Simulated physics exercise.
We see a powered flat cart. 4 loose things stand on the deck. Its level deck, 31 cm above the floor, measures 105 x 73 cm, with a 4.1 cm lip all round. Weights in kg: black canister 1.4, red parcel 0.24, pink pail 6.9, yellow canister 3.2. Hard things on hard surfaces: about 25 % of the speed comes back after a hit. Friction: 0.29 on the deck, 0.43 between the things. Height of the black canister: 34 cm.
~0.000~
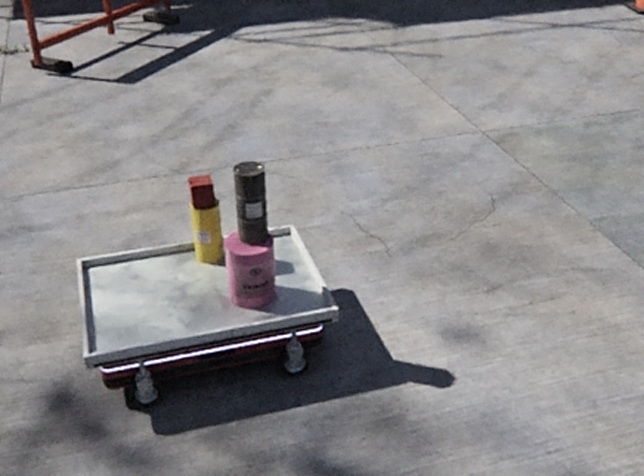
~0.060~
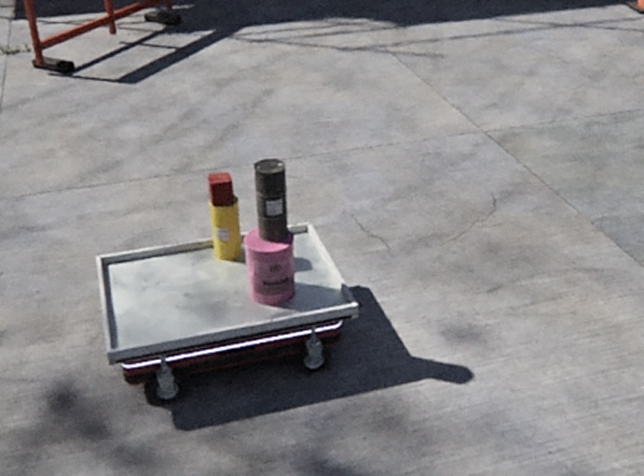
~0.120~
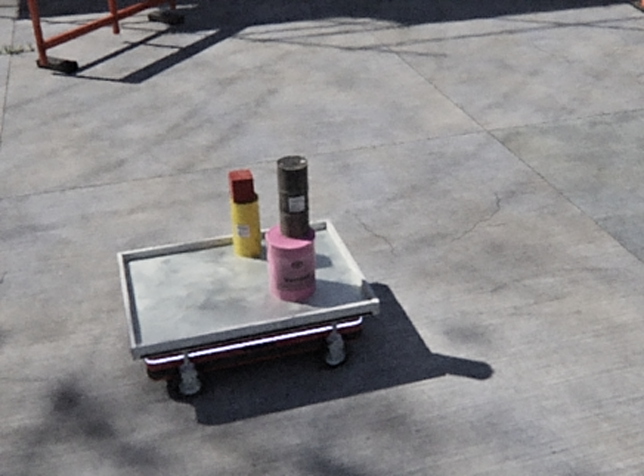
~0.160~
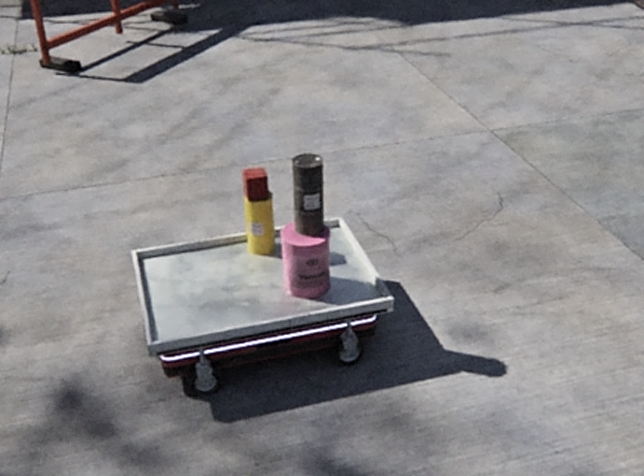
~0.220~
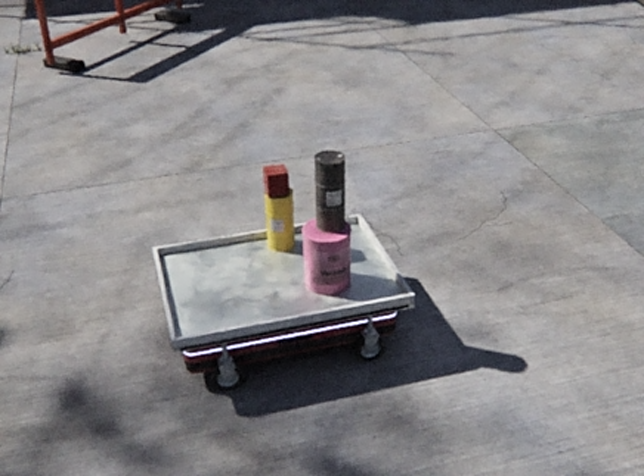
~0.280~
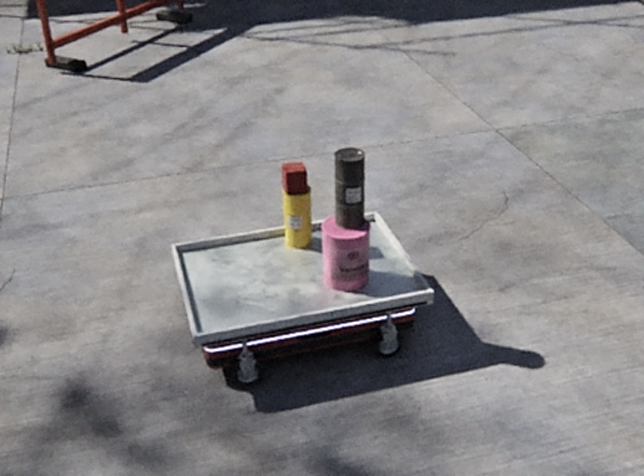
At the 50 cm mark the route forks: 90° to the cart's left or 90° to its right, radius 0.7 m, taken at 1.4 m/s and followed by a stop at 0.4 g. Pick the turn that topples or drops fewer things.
Fewer things are lost with the left turn.
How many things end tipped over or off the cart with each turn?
Turning left 1, turning right 4.
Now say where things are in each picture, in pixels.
In the first picture, cart 0 cm along; black canister (251, 204); red parcel (202, 192).
In the second picture, cart 8 cm along; pink pail (271, 266); yellow canister (226, 227).
In the third picture, cart 17 cm along; pink pail (292, 262); yellow canister (246, 224).
In the fourth picture, cart 22 cm along; pink pail (306, 260); yellow canister (260, 222).
In the fifth picture, cart 31 cm along; pink pail (327, 256); yellow canister (280, 219).
In the sixth picture, cart 39 cm along; black canister (350, 189); red parcel (295, 178).
Turning left. Around 0.68 s, cart 95 cm along, turned 25°; black canister at 3° to upright near (456, 157); red parcel shifted 13 cm near (381, 154); pink pail at 3° to upright.
Around 1.08 s, cart 151 cm along, turned 71°; black canister now off the cart; red parcel at 3° to upright near (398, 114); yellow canister shifted 35 cm.
Around 1.48 s, cart 204 cm along, turned 90°; red parcel shifted 44 cm near (357, 79); yellow canister shifted 41 cm; pink pail shifted 21 cm.
Finally (4.5 s), off the cart, black canister; not toppled but over 10 cm from the start, red parcel, pink pail and yellow canister. Final places as that camera would see them, black canister near (586, 186), red parcel near (345, 66).
Turning right instead, black canister, red parcel, pink pail and yellow canister tipped over or off the cart, 4 of 4 in all.
